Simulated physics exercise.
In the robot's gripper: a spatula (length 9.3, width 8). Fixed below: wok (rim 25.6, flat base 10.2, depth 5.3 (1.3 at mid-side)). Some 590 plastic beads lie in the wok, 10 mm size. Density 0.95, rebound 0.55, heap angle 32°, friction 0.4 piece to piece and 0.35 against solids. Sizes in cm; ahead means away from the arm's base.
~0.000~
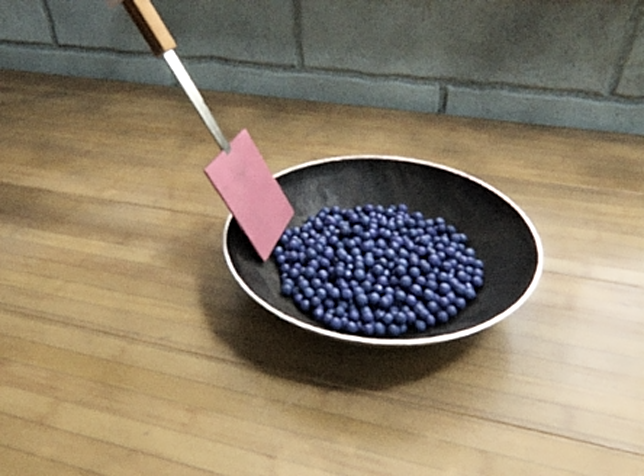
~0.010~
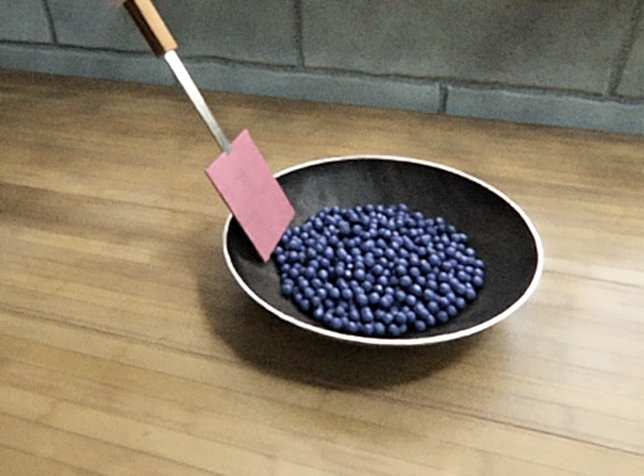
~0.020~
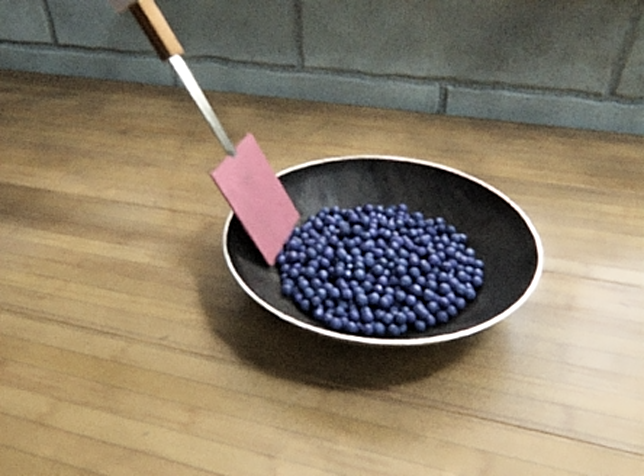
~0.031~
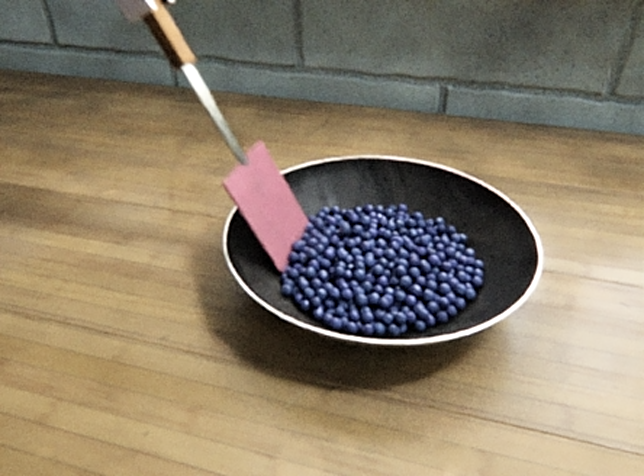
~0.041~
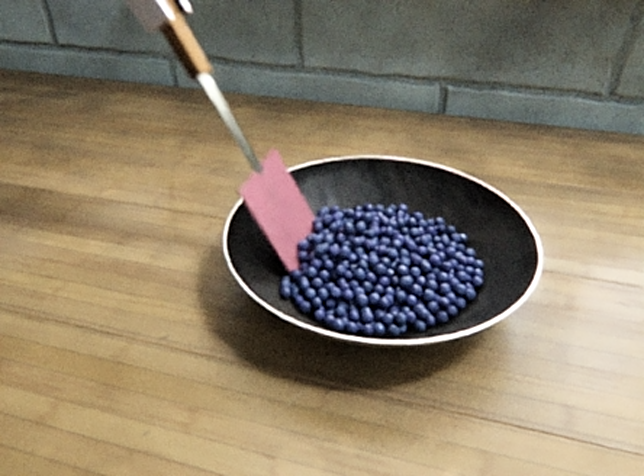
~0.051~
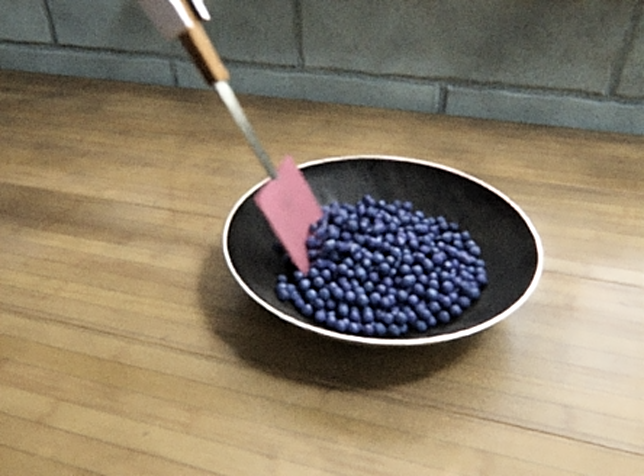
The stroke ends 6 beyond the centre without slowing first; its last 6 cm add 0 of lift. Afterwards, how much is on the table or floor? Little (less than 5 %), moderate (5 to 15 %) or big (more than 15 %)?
A big share, more than 15 %, ends on the table or floor.
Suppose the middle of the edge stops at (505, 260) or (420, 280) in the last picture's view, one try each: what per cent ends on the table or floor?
Some 50 and 5 per cent.
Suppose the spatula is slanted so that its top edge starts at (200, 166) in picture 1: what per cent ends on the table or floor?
Some 10 per cent.
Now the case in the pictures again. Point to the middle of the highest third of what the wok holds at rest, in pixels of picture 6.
At about (476, 267).
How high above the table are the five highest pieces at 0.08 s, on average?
Some 6 cm.
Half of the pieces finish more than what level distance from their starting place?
Roughly 6 cm.
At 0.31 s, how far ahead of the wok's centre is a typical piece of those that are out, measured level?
Some 18 cm.
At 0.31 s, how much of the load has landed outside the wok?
About 15 per cent.
After 0.08 s, sloping 62°, highest piece 7 above the table; 588 in the wok.
After 0.10 s, sloping 62°, highest piece 9 above the table; 588 in the wok.
After 0.31 s, sloping 62°, highest piece 8 above the table; 446 in the wok, 89 on the table or floor, 53 on the blade or in flight.
After 1.36 s, sloping 62°, highest piece 5 above the table; 446 in the wok, 142 on the table or floor.
In the end, 446 in the wok, 142 on the table or floor. That is 24 % on the table or floor.
